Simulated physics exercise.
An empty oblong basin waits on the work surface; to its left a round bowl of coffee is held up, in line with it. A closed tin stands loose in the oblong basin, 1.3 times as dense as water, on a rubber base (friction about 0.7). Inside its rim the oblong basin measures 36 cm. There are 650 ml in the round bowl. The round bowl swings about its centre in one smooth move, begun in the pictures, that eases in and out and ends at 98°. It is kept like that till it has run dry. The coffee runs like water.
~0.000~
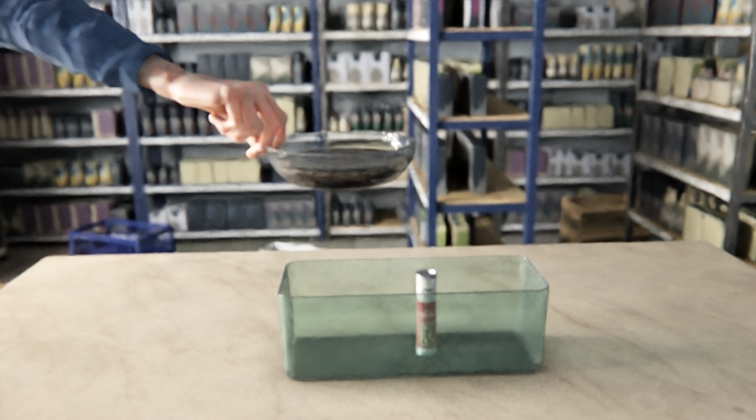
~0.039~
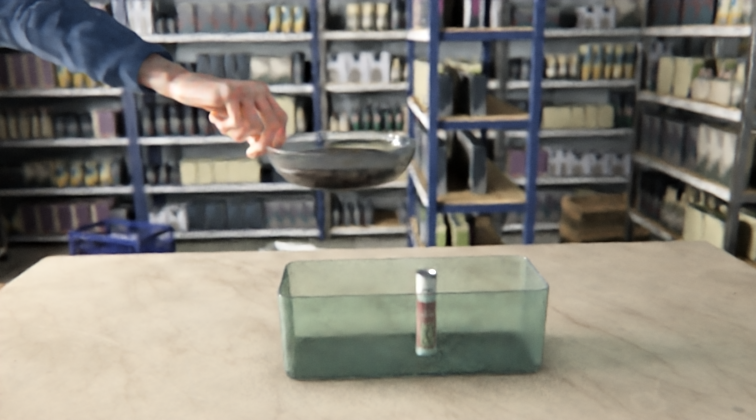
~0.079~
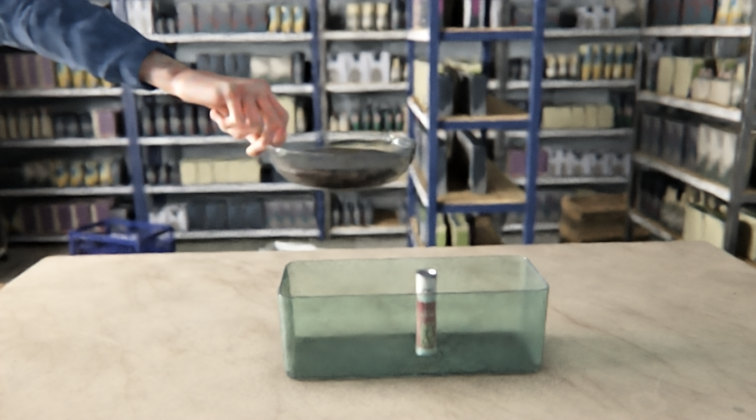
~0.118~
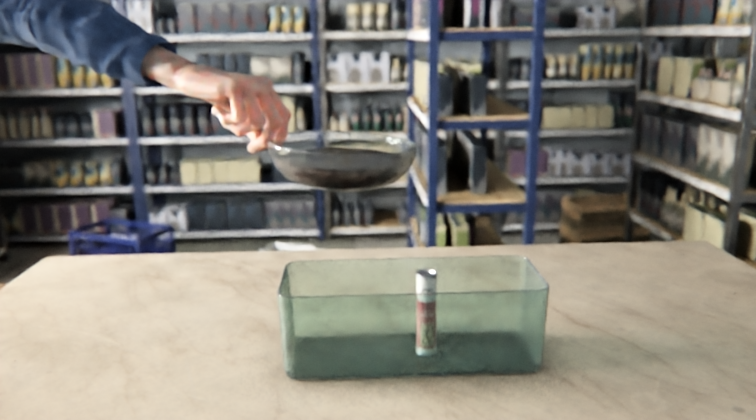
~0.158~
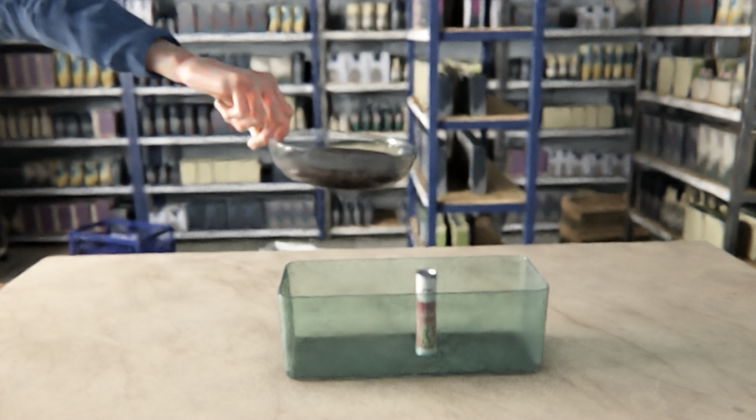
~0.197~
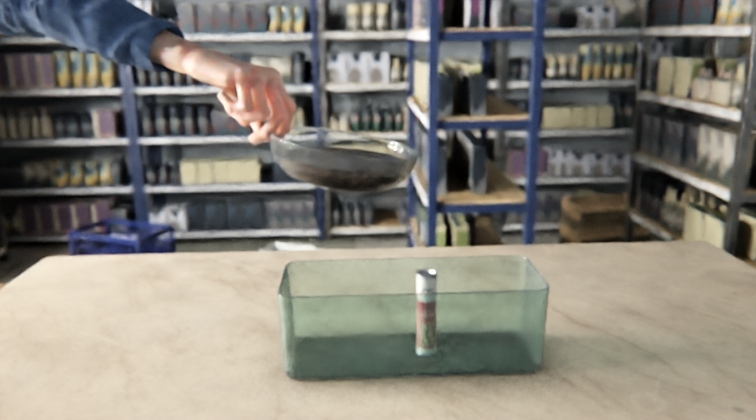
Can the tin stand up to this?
It keeps standing.
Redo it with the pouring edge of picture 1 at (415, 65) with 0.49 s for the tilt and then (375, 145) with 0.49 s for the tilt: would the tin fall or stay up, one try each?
First it falls; then it topples.
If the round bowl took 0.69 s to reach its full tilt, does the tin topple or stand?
The tin remains upright.
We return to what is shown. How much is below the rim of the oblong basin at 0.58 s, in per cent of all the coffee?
Some 16 per cent.
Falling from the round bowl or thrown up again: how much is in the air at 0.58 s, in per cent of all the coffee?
Near 58 in a hundred.
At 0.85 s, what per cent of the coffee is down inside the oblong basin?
Near 92 in a hundred.
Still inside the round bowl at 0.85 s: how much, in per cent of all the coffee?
Near 1 in a hundred.
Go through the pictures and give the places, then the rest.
The first picture shows tilt 0°; pouring edge (415, 142); surface from (275, 160) to (408, 157); the oblong basin's rim runs from (282, 280) to (537, 273); the tin's top is at (427, 277).
The second picture shows tilt 0°; pouring edge (415, 143); surface from (275, 160) to (408, 157).
The third picture shows tilt 2°; pouring edge (415, 144); surface from (276, 158) to (409, 159).
The fourth picture shows tilt 4°; pouring edge (416, 147); surface from (276, 157) to (409, 160).
The fifth picture shows tilt 6°; pouring edge (416, 150); surface from (278, 156) to (410, 161).
The sixth picture shows tilt 10°; pouring edge (417, 155); surface from (279, 155) to (410, 163).
Then, 0.58 s in, the tilt is 64° and 26 per cent is still to pour; the tin stands where it began.
Then, 0.85 s in, the tilt is 95° and 1 per cent is still to pour; the tin stands where it began.
Then, 1.14 s in, the tilt is 98° and 0 per cent is still to pour; the tin stands where it began.
Then, 1.46 s in, the tilt is 98° and 0 per cent is still to pour; the tin stands where it began.
Finally, the tin stands where it began.
